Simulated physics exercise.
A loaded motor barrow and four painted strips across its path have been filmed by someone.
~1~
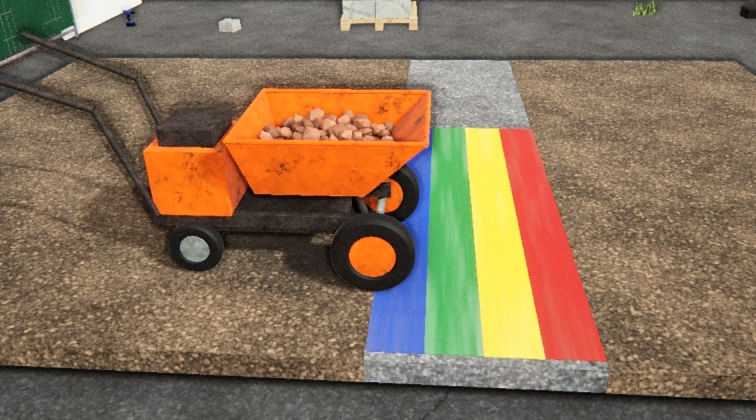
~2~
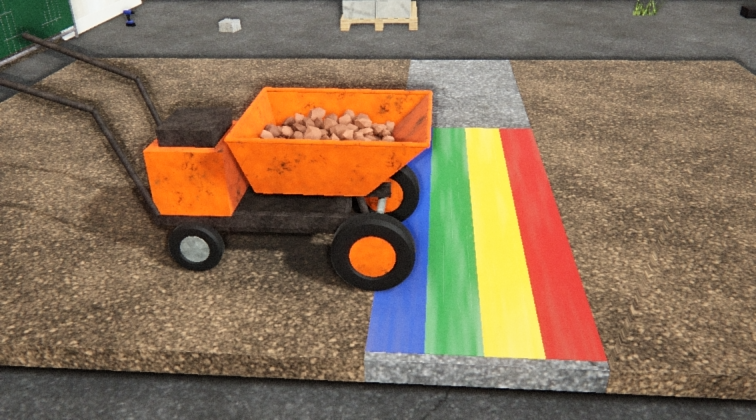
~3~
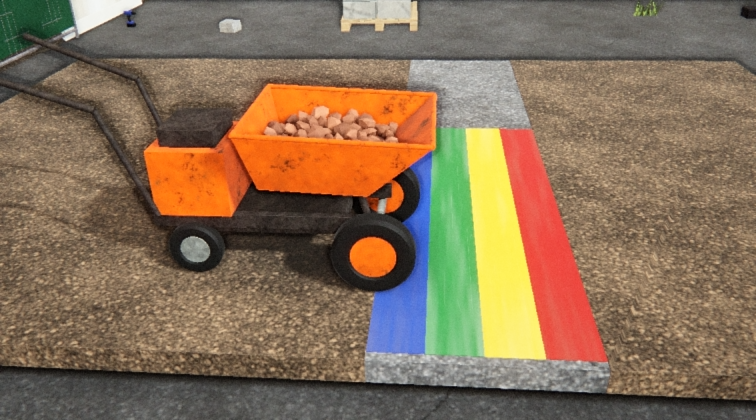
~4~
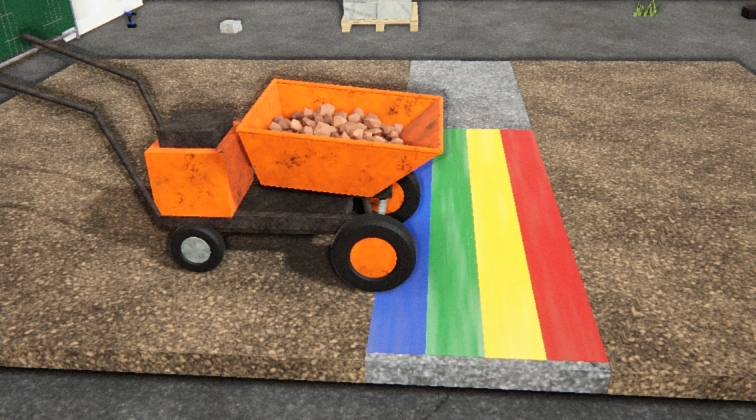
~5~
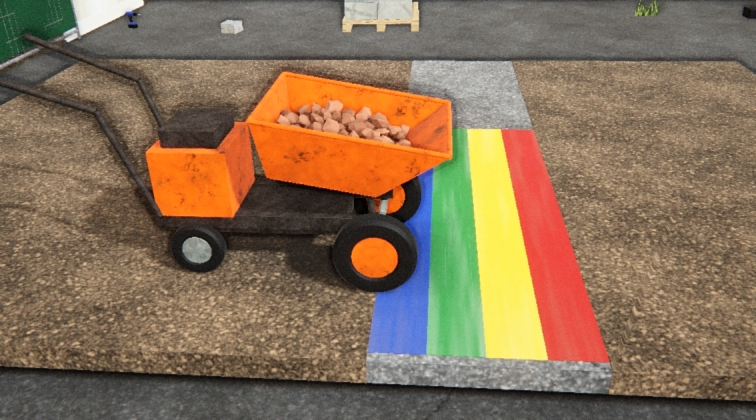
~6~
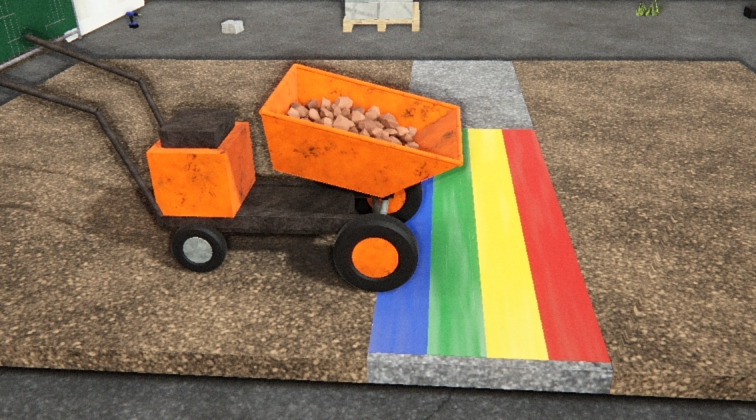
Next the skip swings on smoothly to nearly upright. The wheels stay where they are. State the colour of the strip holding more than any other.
It is red.
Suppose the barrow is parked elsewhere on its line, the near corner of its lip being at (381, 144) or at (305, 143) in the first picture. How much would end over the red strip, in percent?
The share would be near 30 percent, and then near 10 percent.
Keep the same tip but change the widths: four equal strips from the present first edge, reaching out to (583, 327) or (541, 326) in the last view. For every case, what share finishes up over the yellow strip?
0 and 0 percent, roughly.
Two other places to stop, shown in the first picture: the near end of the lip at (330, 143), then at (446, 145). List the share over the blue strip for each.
The first position yields around 0 per cent; the second yields around 0 per cent.
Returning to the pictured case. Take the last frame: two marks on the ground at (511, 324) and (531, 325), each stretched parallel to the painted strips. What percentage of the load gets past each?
Result, first then second: 70 %, 70 %.
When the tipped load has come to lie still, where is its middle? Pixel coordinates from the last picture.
I'd put the middle somewhere around (556, 253).
Shortly afterwards, skip tipped steeply; the whole lot in the skip.
Next, skip tipped right over; near half in the skip; near a quarter over the yellow strip; near a third over the red strip; only a few off the paint.
Some moments later, skip tipped right over; near a quarter in the skip; a little over the yellow strip; near a third over the red strip; near a quarter off the paint.
In the end, skip tipped right over; near a quarter in the skip; none at all over the blue strip; none at all over the green strip; a little over the yellow strip; near a third over the red strip; near a quarter off the paint.
